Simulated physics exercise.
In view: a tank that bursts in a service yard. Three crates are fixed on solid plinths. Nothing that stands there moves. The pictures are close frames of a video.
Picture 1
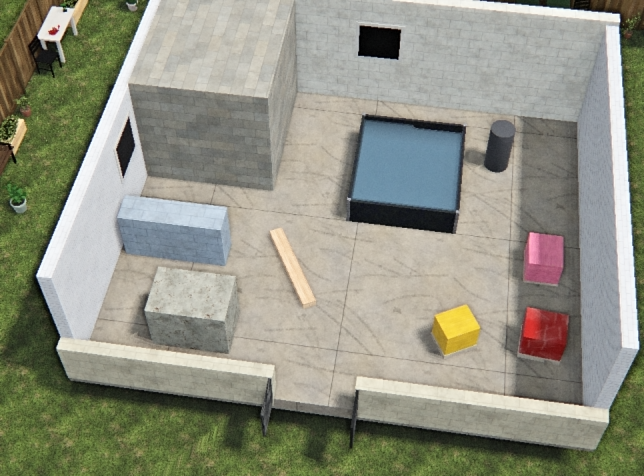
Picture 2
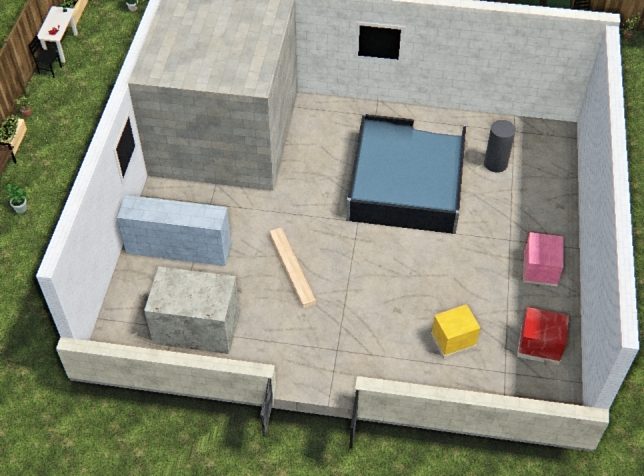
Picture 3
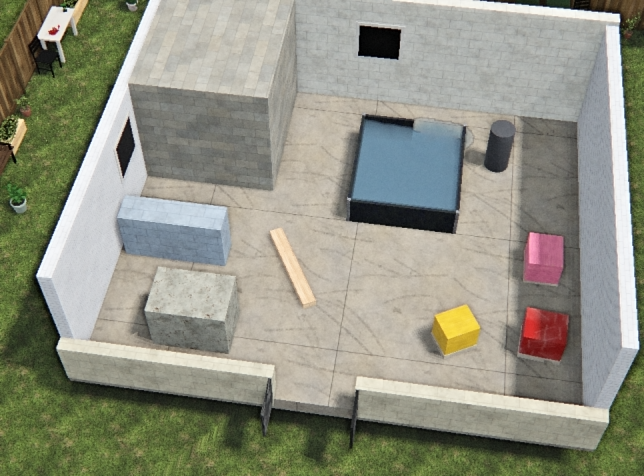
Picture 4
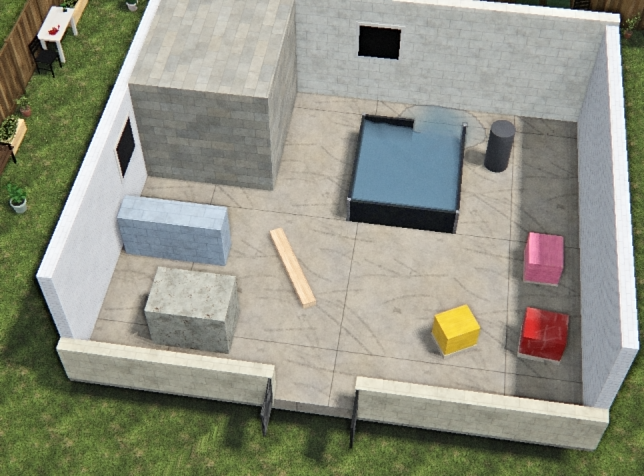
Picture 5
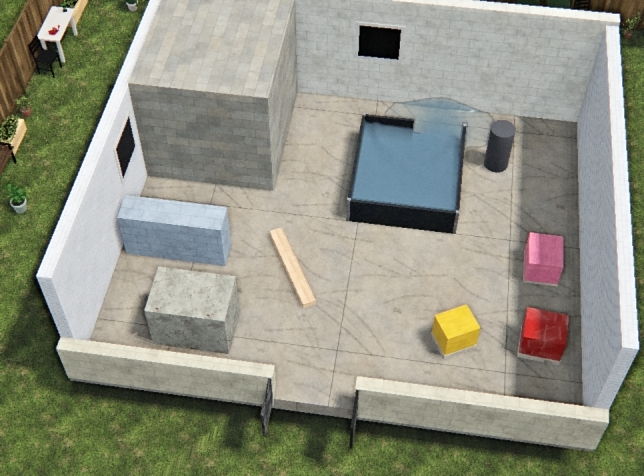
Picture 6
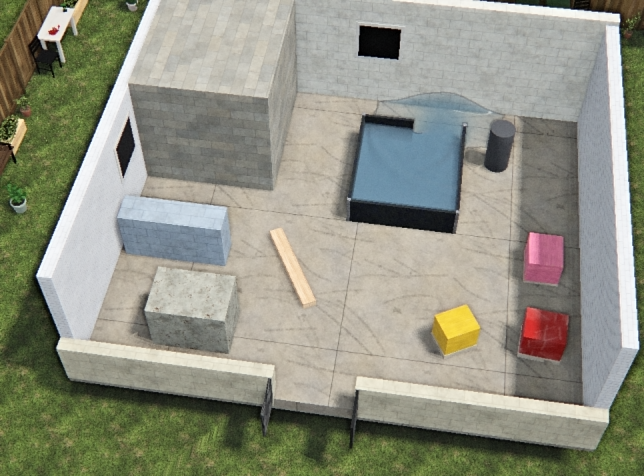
A large grey block fills the back left corner of a white-walled yard with a paved floor and grass outside, seen from high above by a still camera. A dark-sided tank of blue water stands near the back beside a dark cylinder, with pale blue and grey blocks left, a plank centre, and yellow, red and pink cubes right. The tank's far side opens and clear water pours out, spreading behind it toward the back wall and the cylinder.
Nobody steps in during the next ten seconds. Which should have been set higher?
In the end: The pink crate gets wet; the red crate stays dry; the yellow crate stays dry.
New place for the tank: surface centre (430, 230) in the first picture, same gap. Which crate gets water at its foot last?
Last comes the yellow-painted one.
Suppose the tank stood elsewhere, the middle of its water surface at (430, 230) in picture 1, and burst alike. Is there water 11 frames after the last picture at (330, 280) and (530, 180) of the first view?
As listed: Clear, covered.
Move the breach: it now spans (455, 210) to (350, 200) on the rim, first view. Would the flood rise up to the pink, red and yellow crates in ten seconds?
One by one: Pink ends up wet, red gets wet, yellow is wetted.
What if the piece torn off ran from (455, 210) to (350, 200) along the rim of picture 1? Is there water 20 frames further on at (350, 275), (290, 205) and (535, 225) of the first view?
In that order: Awash, covered, no water.
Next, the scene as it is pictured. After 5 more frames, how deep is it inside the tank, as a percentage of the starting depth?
I make it 76 per cent.
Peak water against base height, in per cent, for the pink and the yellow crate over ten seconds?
Near 380 and 60 in a hundred.
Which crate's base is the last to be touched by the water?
I say the crate marked yellow.
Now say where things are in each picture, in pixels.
The first frame shows still water in the water tank at (408, 164).
In the second frame, water pours out on the water tank's far side and has run to a hidden place.
In the third frame, the front is at (469, 134), out from the gap on the water tank's far side.
In the fourth frame, the front is at (422, 105), out from the gap on the water tank's far side.
In the fifth frame, water pours out on the water tank's far side and has run to (485, 112).
In the sixth frame, the front is at a hidden place, out from the gap on the water tank's far side.
A moment on, water covers 10 % of the floor; the pink crate not reached, the red crate not reached, the yellow crate not reached.
Next, water covers 15 % of the floor; the pink crate not reached, the red crate not reached, the yellow crate not reached.
Then, water covers 25 % of the floor; the pink crate water round its plinth, the red crate not reached, the yellow crate not reached.
Later, water covers 60 % of the floor; the pink crate water round its plinth, the red crate water round its plinth, the yellow crate water round its plinth.
In the end, water covers 80 % of the floor; the pink crate was topped, the red crate stayed above the water, the yellow crate stayed above the water.
